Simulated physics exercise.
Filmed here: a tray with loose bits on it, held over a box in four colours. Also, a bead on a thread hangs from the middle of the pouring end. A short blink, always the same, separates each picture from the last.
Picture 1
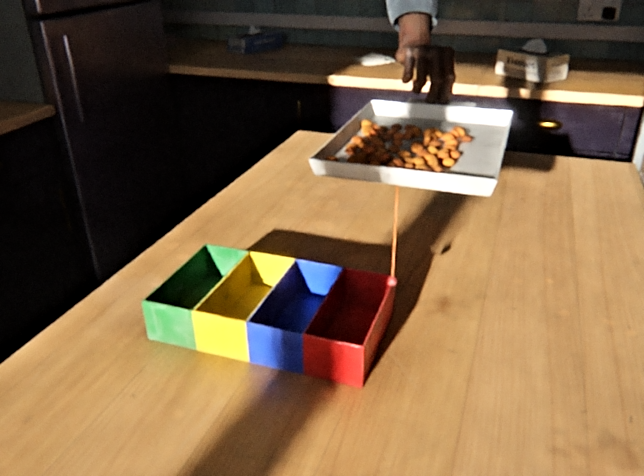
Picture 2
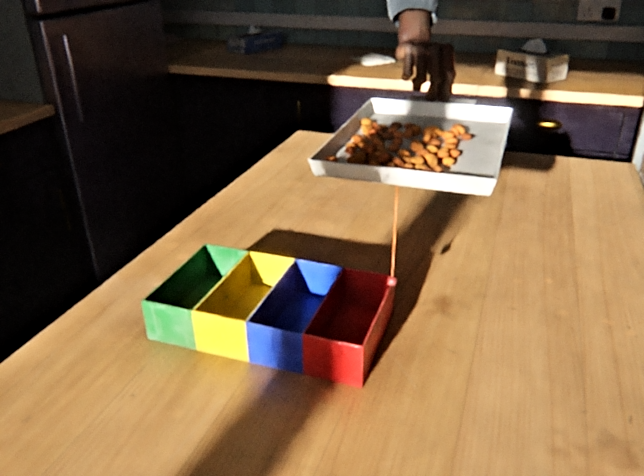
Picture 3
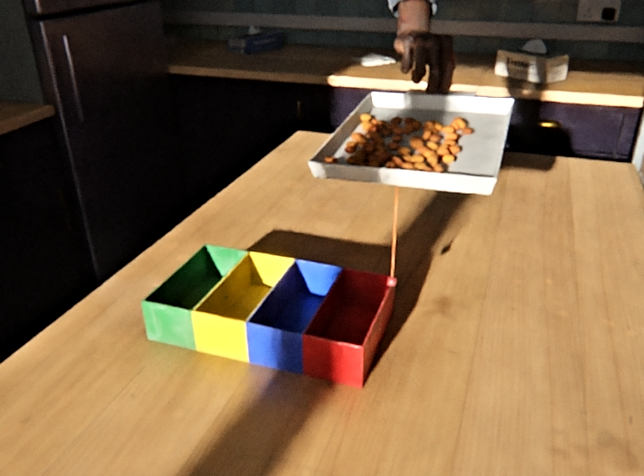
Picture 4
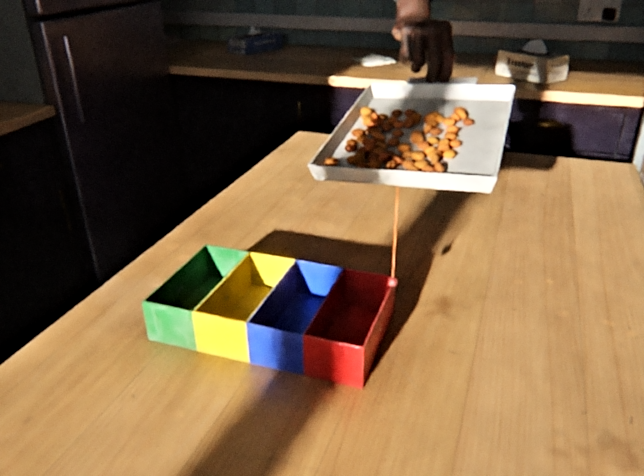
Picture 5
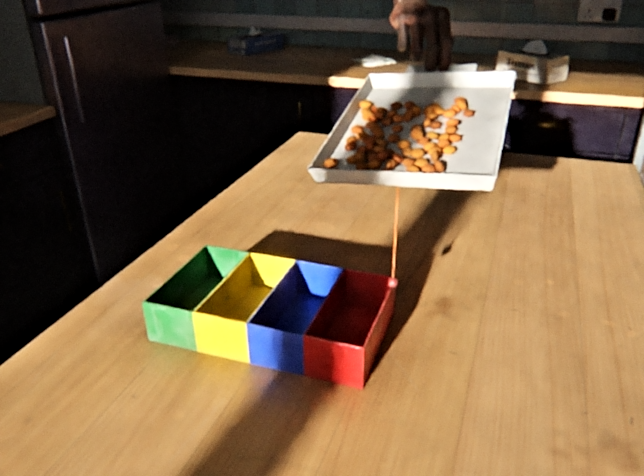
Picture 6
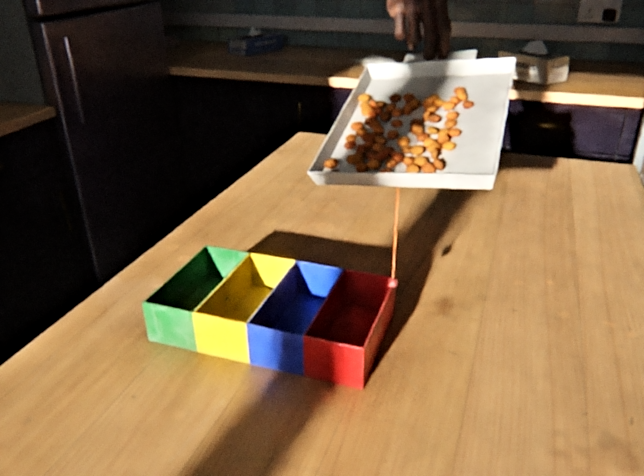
A hand behind a tray of small brown pieces gradually tilts it toward the viewer.
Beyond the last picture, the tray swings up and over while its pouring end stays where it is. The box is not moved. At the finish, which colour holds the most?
Blue holds the most.
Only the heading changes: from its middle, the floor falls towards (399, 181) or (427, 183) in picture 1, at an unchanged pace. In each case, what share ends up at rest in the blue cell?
The first try gives close to 20 percent; the next gives 0 percent.
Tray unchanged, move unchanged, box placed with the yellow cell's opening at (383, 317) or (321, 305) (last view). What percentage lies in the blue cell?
First position: Some 0 %; second position: Some 20 %.
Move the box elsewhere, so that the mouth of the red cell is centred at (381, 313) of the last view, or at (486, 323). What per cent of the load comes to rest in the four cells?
In order: 100 percent, then 90 percent.
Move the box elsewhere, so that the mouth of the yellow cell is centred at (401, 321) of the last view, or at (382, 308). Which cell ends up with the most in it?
Run one gives the green one; run two gives the green cell.
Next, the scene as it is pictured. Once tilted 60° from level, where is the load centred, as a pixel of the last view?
Somewhere about pixel (367, 137).
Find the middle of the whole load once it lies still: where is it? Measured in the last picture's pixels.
The centre settles at about (305, 332).
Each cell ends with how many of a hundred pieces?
Green cell: 0 %. Yellow cell: 0 %. Blue cell: 70 %. Red cell: 20 %.
Just after the last frame, tray tipped steeply; every one on the tray.
A moment on, tray tipped right over; roughly half on the tray; roughly a quarter in the blue cell; about a tenth in the red cell; roughly a quarter falling or outside the box.
Further on, tray tipped past a quarter turn; roughly two thirds in the blue cell; roughly a quarter in the red cell; just a few in the yellow cell; about a tenth falling or outside the box.
When it is over, tray tipped past a quarter turn; roughly two thirds in the blue cell; roughly a quarter in the red cell; just a few in the yellow cell; not one in the green cell; about a tenth outside the box.
